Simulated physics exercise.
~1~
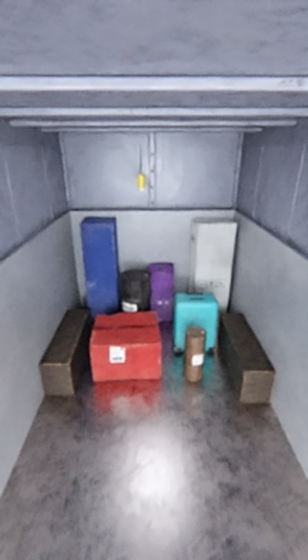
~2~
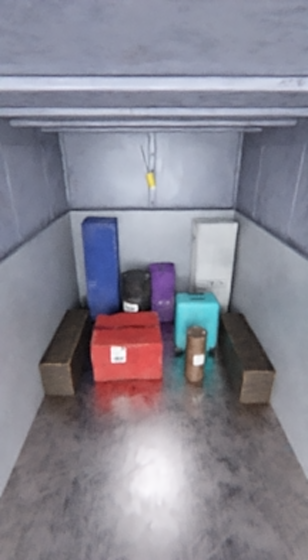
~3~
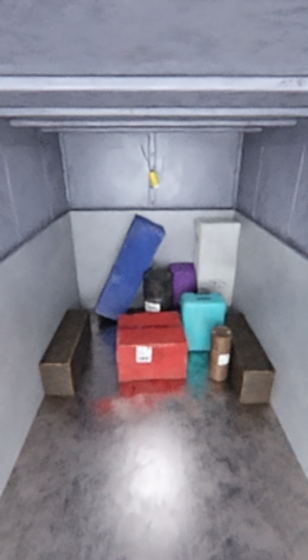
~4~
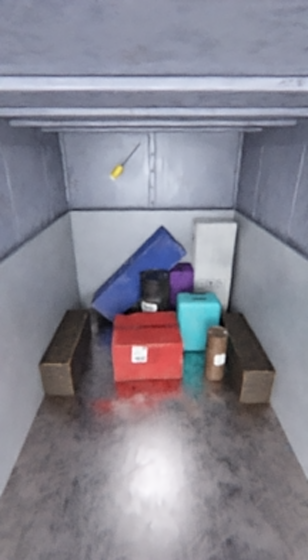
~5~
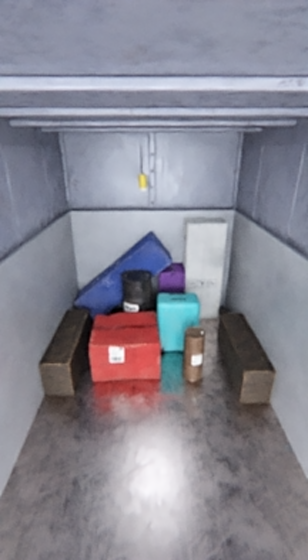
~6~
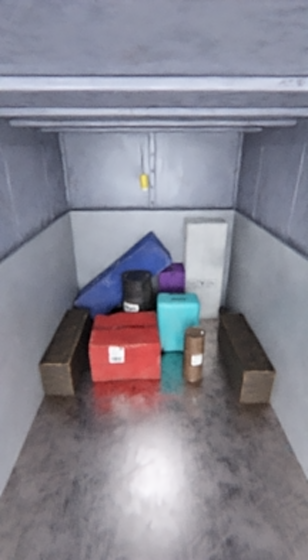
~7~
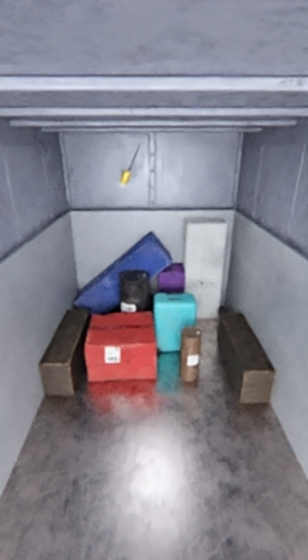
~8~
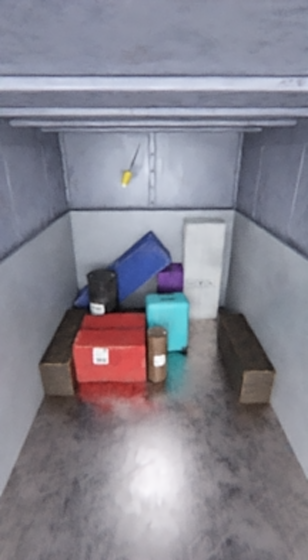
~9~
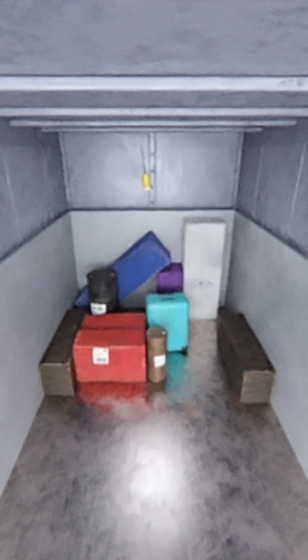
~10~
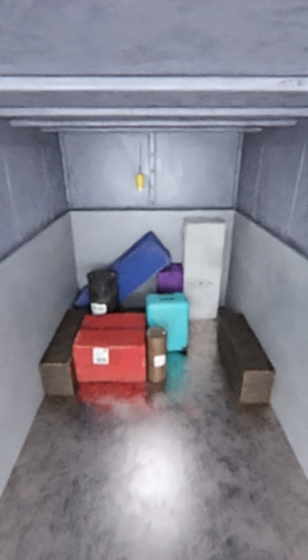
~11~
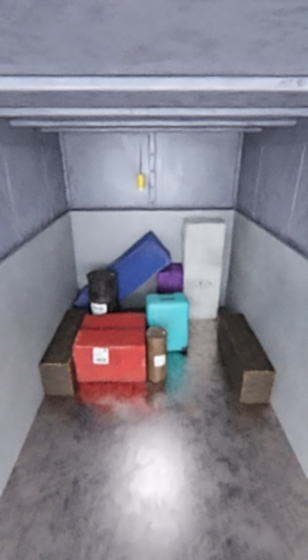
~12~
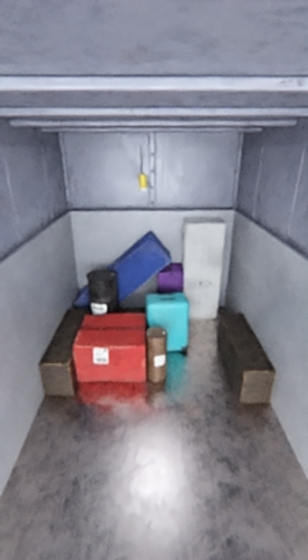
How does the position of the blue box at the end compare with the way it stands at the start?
At the start the blue box stands upright at the back left, but at the end it is leaning over at a steep slant behind the black drum.
